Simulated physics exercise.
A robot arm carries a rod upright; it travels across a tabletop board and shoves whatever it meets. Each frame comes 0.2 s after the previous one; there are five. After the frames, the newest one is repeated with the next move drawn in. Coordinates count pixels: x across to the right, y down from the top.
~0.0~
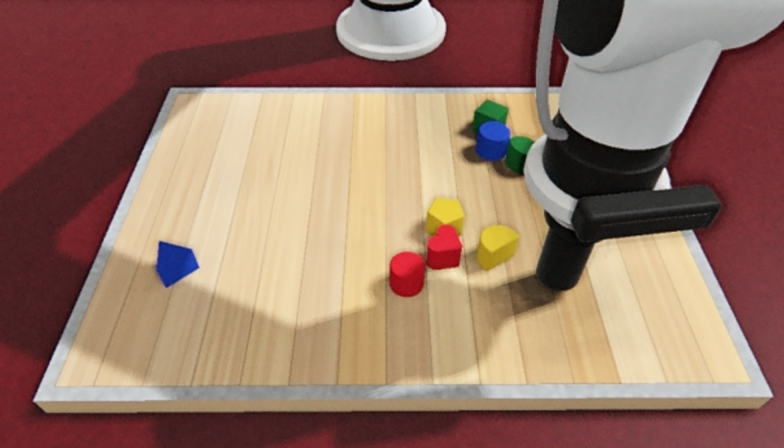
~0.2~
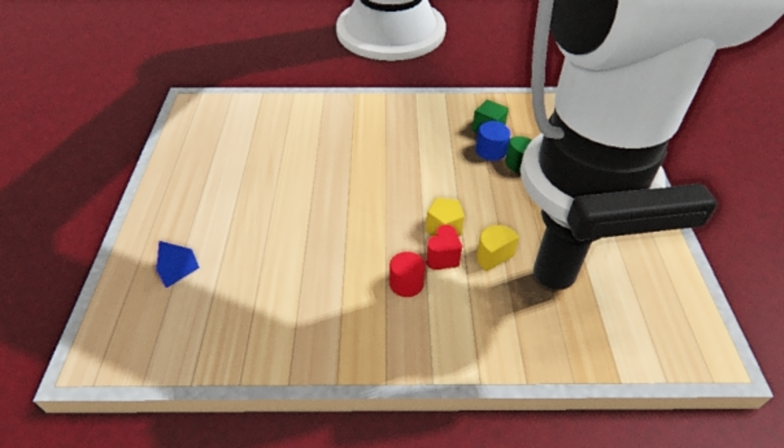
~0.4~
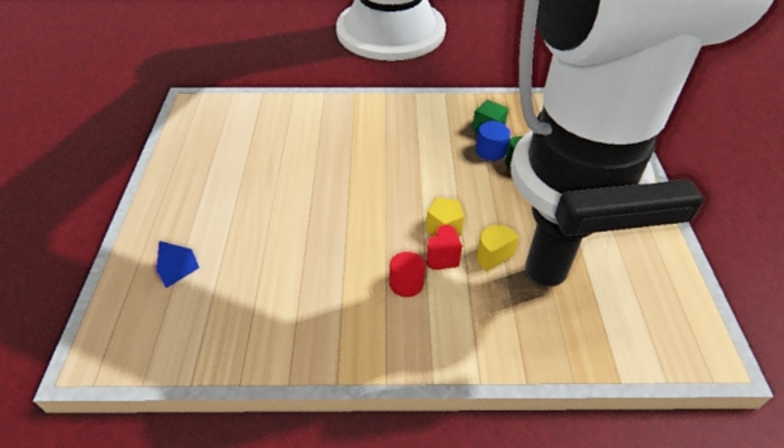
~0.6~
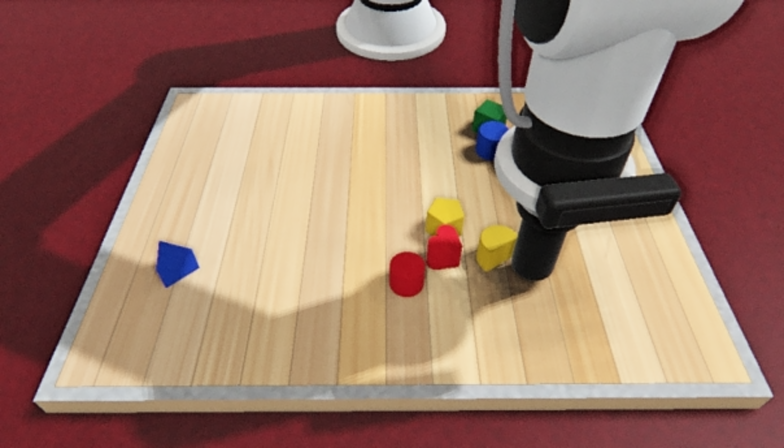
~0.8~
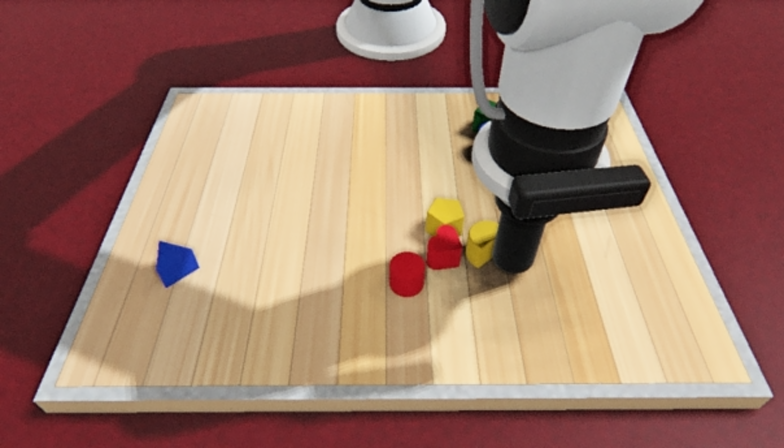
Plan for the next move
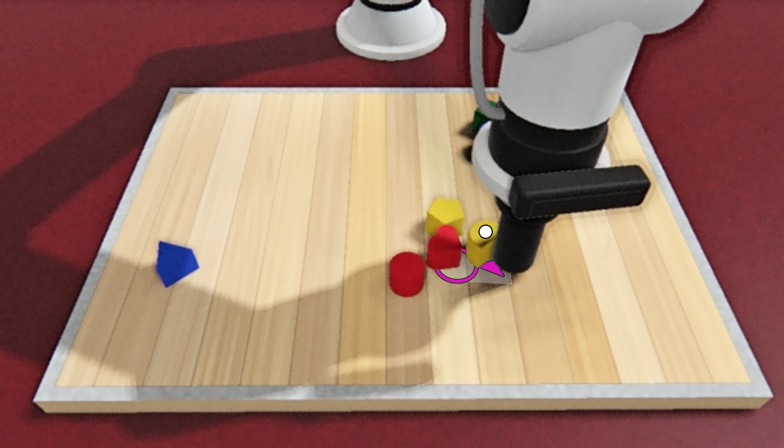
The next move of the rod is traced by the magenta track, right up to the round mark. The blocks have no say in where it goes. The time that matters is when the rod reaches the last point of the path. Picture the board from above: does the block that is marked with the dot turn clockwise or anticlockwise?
From above, the turn goes clockwise.
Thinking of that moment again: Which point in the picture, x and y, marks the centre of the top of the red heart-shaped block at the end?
The middle of its top is at (419, 237).
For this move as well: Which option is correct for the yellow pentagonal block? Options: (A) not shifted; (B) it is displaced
That would be B.
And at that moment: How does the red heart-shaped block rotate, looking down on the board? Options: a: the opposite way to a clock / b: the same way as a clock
(a)
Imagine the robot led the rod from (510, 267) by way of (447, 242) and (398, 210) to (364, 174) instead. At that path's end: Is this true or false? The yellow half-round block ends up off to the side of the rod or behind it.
That statement is not accurate.
The drawn path runs straight from (510, 267) to (456, 265); the dot is on the yellow half-round block.
What follows on the original path. Halfway along, rod (485, 257); red heart-shaped block (437, 238), turned 15° anticlockwise; yellow pentagonal block (443, 207); yellow half-round block (466, 225), turned 15° clockwise.
At the end, rod (457, 256); red cylinder not moved; red heart-shaped block (419, 237), turned 20° anticlockwise; yellow pentagonal block (436, 199); yellow half-round block (453, 220), turned 40° clockwise.
